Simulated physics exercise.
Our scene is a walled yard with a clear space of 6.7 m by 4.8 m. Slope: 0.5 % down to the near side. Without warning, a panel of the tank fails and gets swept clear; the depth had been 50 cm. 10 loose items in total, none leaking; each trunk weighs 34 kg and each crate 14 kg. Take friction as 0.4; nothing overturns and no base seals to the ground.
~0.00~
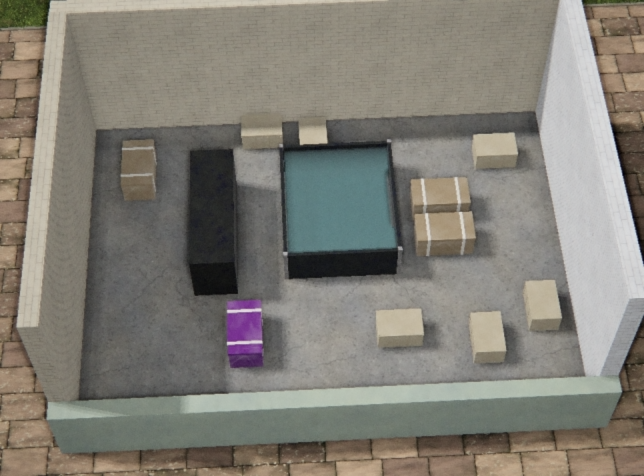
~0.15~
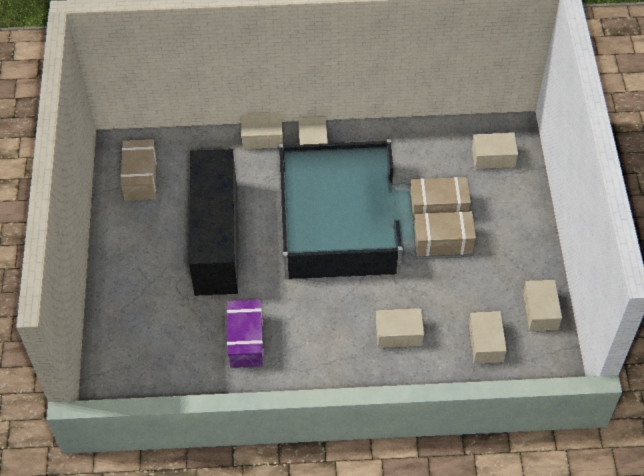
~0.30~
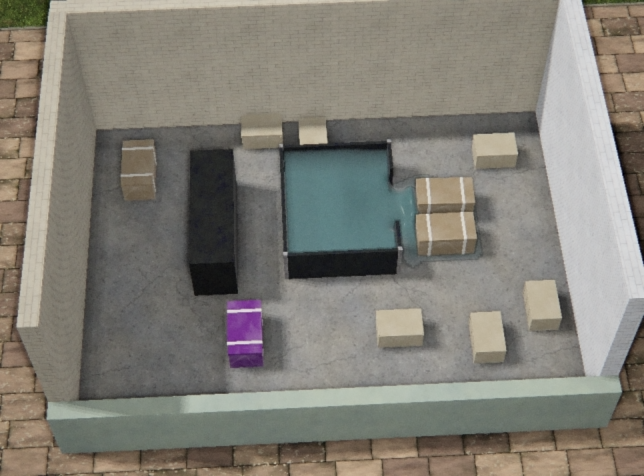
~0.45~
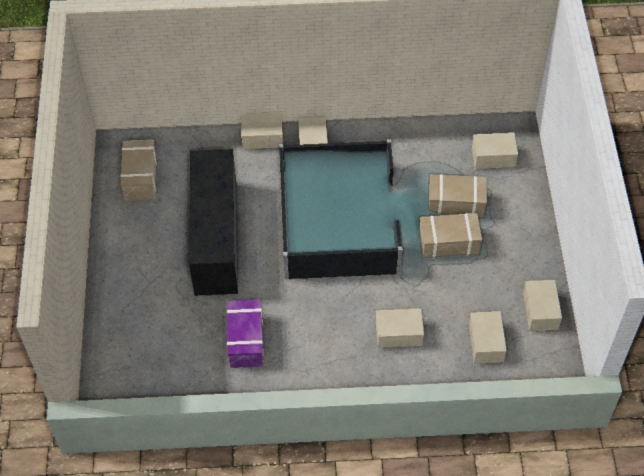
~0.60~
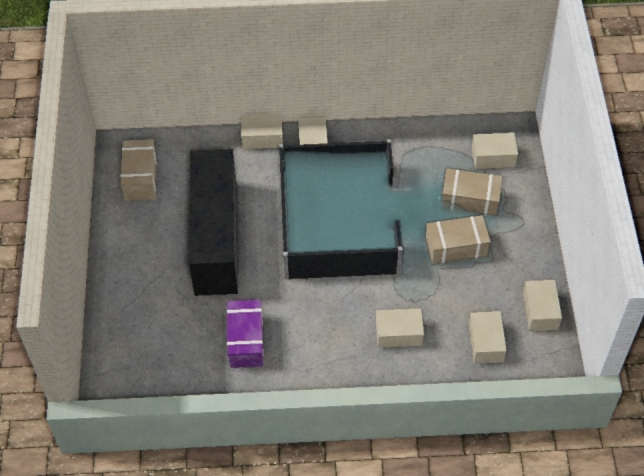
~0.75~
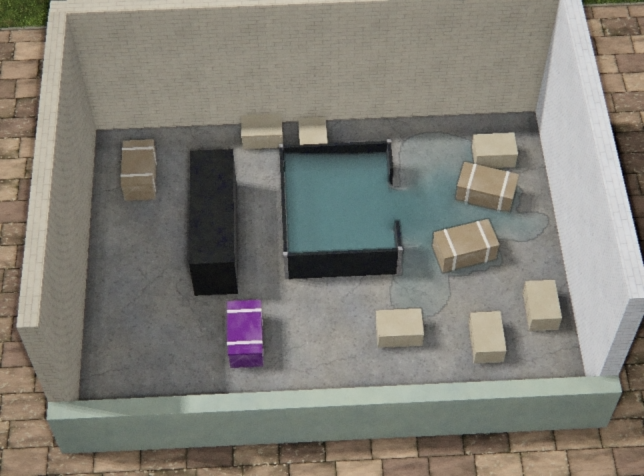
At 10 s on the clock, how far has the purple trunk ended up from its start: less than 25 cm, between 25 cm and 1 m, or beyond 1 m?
Odds are it hangs on where it is.
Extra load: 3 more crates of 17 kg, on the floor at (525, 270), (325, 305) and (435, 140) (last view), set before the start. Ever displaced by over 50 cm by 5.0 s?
First outside the limit, then inside the limit, then outside the limit.
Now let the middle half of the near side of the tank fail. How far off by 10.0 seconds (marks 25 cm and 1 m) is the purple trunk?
The purple trunk remains in place.
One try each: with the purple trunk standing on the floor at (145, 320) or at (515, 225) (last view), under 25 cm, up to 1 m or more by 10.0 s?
One try each gives this: It remains roughly in place, then it wanders off a long way.
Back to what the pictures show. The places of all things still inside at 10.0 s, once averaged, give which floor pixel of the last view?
They're centred close to (265, 253).
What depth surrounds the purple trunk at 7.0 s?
Somewhere close to 2 cm.
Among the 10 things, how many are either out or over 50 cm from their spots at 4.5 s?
I make it 5.
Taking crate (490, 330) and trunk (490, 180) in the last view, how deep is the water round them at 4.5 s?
First roughly 7 cm, second roughly 11 cm.
After 2.0 s the purple trunk is near (245, 326), 0.0 m from its start, aground; 2 afloat.
After 4.5 s the purple trunk is near (245, 326), 0.0 m from its start, aground; 5 afloat.
After 7.0 s the purple trunk is near (245, 326), 0.0 m from its start, aground; 1 afloat.
After 10.0 s the purple trunk is near (245, 326), 0.0 m from its start, aground; 3 afloat.
